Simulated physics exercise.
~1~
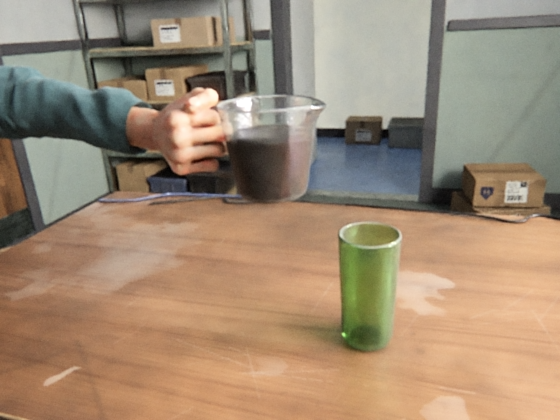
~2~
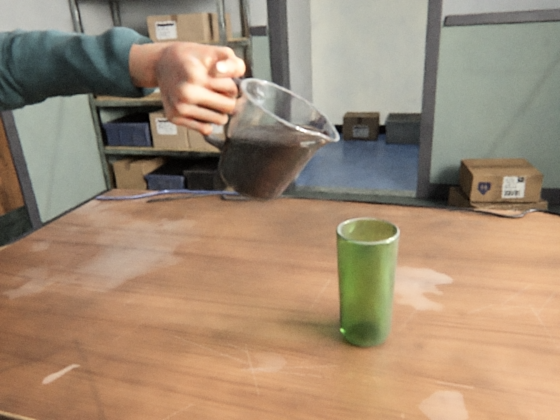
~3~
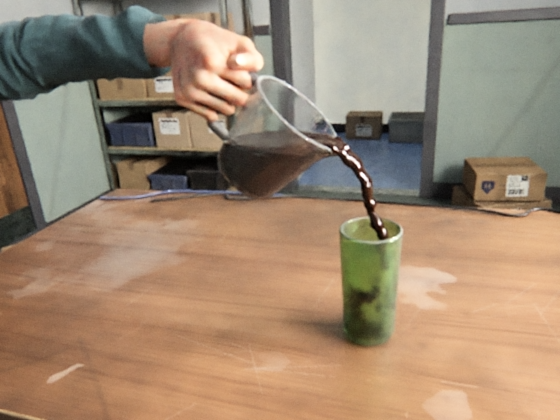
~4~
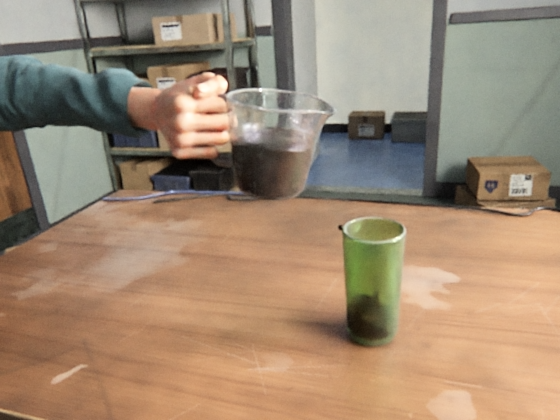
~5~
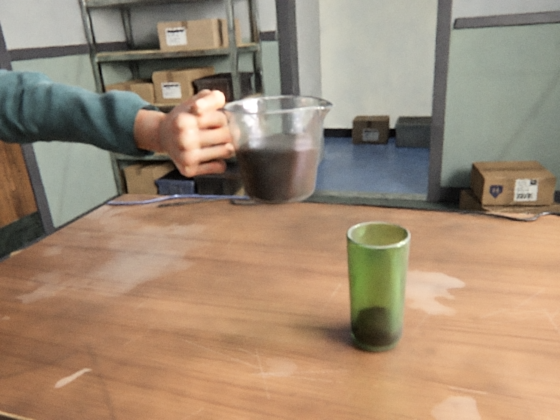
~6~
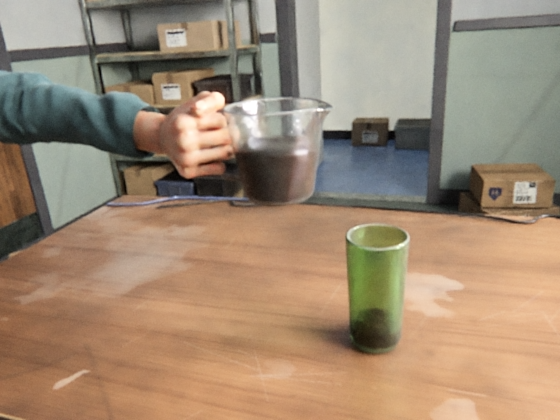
A clear measuring jug of dark coffee is held by its handle above a worn wooden table, in a hand reaching from the left in a teal sleeve. The slightly swaying view looks across the table, where a slim green glass stands right of centre, with shelves of cardboard boxes and a blue-floored doorway behind. The hand tips the jug rightwards, and a thin dark stream runs from its spout into the glass. The jug then turns upright again and the stream stops. At the end, a little coffee rests in the bottom of the glass, while the jug still holds plenty.
